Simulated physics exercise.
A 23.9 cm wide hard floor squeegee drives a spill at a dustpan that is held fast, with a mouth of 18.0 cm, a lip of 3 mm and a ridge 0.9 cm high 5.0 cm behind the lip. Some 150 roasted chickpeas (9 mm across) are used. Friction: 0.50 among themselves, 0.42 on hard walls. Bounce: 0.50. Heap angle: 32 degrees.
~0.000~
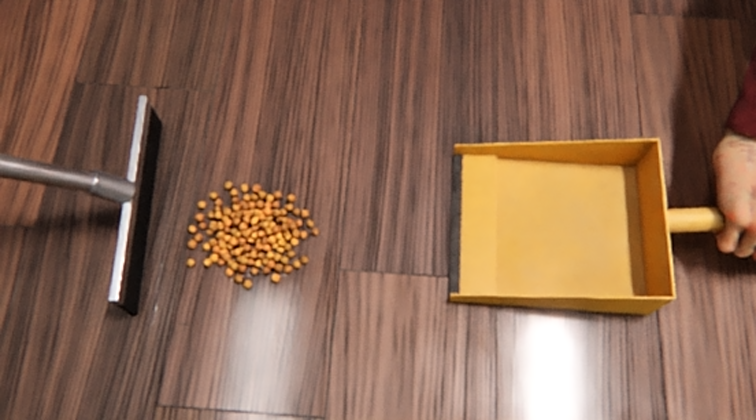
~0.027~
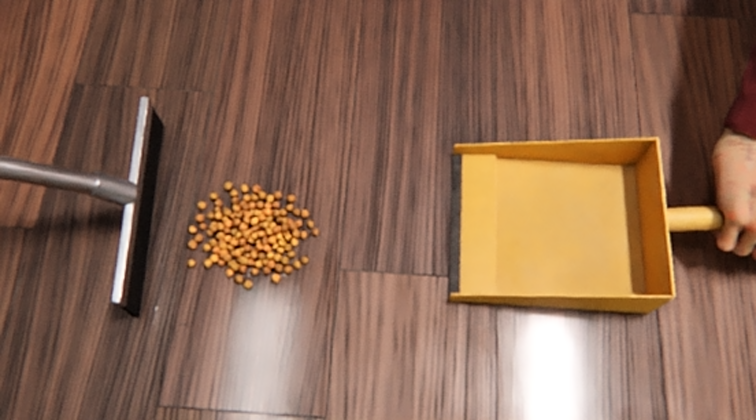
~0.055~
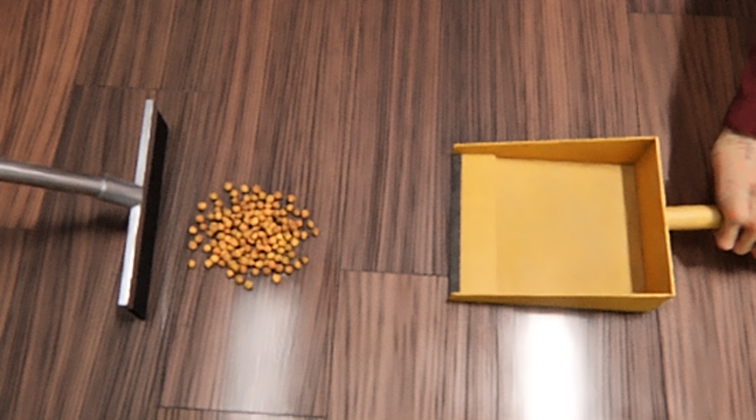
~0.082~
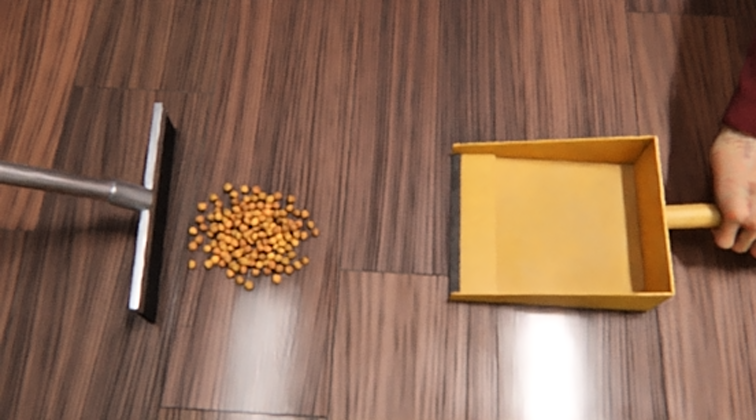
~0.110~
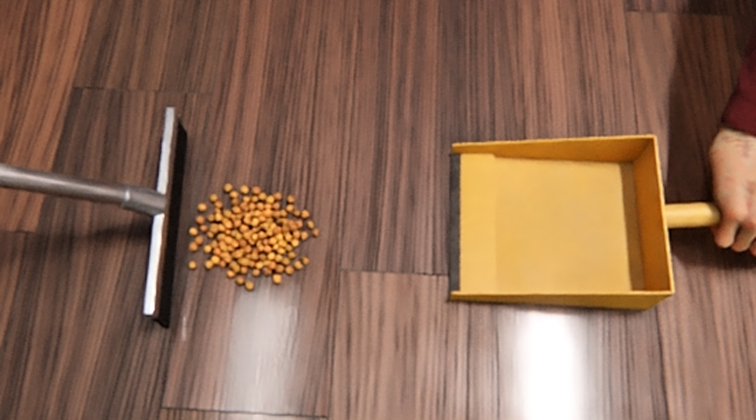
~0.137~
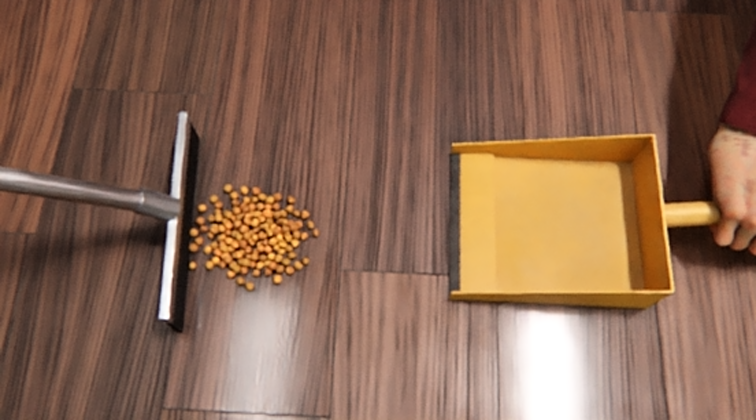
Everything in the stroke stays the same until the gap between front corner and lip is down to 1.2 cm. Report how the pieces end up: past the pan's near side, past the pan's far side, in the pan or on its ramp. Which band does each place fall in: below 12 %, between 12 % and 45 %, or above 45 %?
Near side: A modest portion lands there, far side: A scattering lands there, pan: A modest portion lands there.
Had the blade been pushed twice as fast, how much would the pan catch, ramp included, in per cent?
About 40 per cent.
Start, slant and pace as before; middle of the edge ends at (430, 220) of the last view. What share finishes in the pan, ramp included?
About 55 per cent.
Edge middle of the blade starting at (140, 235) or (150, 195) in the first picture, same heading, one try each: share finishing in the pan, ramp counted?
Close to 20 in a hundred, then close to 35 in a hundred.
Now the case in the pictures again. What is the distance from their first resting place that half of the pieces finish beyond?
I'd put it near 24 cm.
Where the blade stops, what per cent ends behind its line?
5 %.
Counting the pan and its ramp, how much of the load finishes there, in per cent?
30 %.
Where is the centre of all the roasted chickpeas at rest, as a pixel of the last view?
Around (459, 261).
Then, at 0.38 s, middle of the blade 16 cm from the lip; 0 % over the lip, far side 0 %, near side 15 %.
Then, at 0.55 s, middle of the blade 7 cm from the lip; 0 % over the lip, far side 0 %, near side 25 %.
Then, at 0.83 s, middle of the blade 2 cm from the lip; 30 % over the lip, far side 0 %, near side 30 %.
By 1.3 s all is still; near side 30 %, far side 0 %, pan 30 %, in front of the lip or behind the blade 40 %.
